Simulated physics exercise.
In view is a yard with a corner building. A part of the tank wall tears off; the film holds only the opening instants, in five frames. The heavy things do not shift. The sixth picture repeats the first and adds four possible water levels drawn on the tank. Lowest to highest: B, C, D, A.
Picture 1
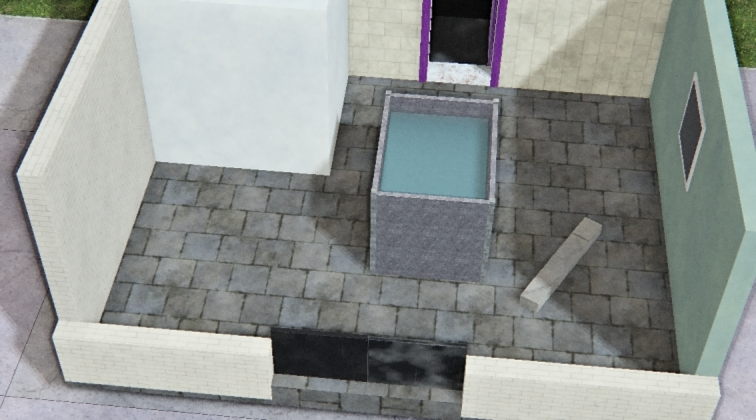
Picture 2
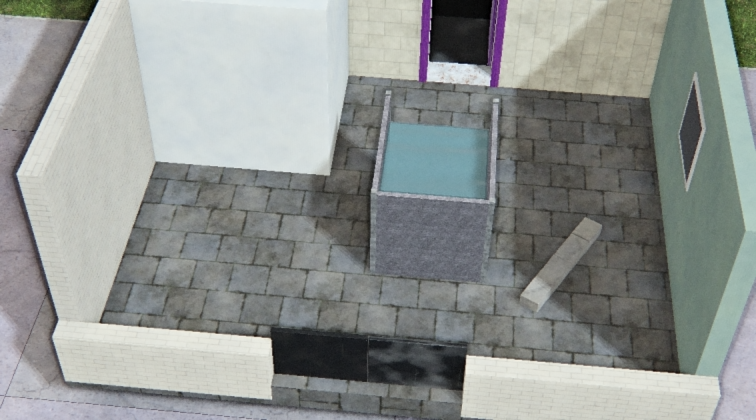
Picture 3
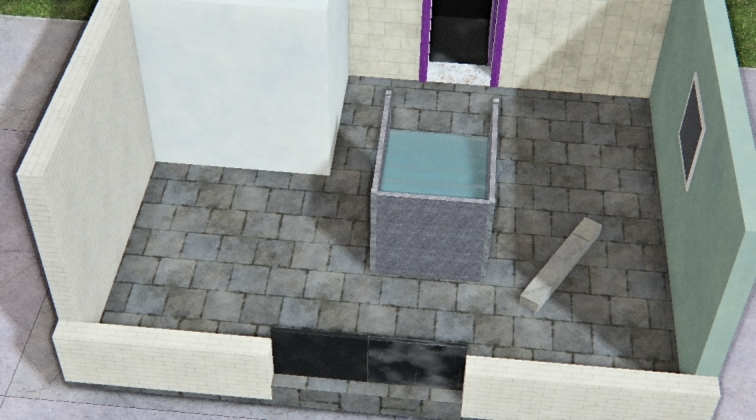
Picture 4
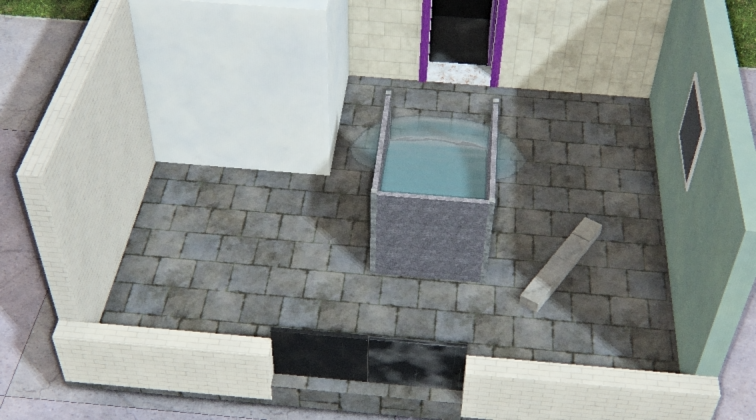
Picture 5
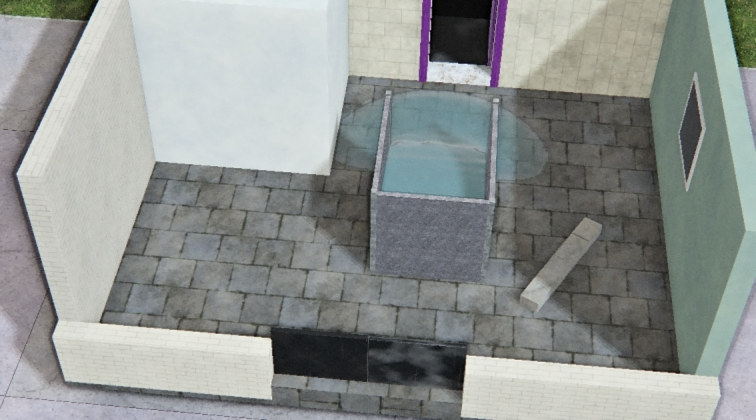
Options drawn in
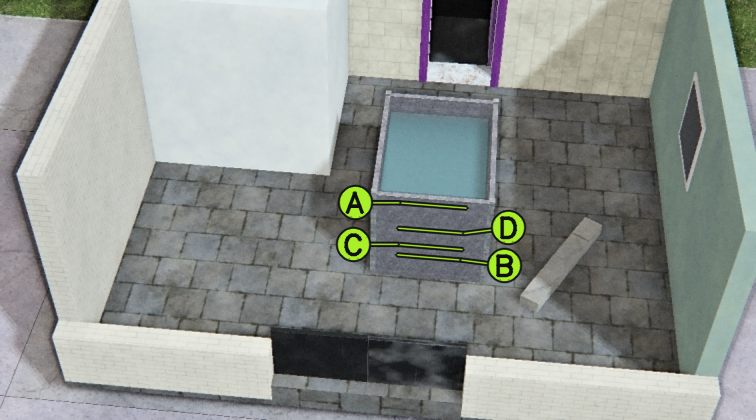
Walled paved yard with a raised water tank, its back wall disappearing and water spreading behind it across the dark paving.
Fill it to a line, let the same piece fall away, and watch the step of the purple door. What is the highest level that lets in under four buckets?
It is B.
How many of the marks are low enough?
One of the four.
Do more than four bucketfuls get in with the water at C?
Yes, that goes wrong.
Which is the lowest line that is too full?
It is C.
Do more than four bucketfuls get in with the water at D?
Yes, that goes wrong.
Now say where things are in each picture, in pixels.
Water in the tank at rest, its middle at (437, 159); foot of the purple doorway at (458, 83); shut gate at (369, 344), in the first frame.
Water covers 1 % of the ground, its front hidden from here, in the second frame.
Water covers 4 % of the ground, its front hidden from here, in the third frame.
Water covers 8 % of the ground, its front hidden from here, in the fourth frame.
In the fifth frame, 14 % of the ground under water, visible out to (353, 116).
In lime, A at (432, 205); B at (429, 257); C at (429, 246); D at (431, 230); from the bottom up B, C, D, A.
For line A, dozens of bucketfuls pour in.
For line B, a bucket or two gets in.
For line C, about 10 bucketfuls get in.
For line D, dozens of bucketfuls pour in.
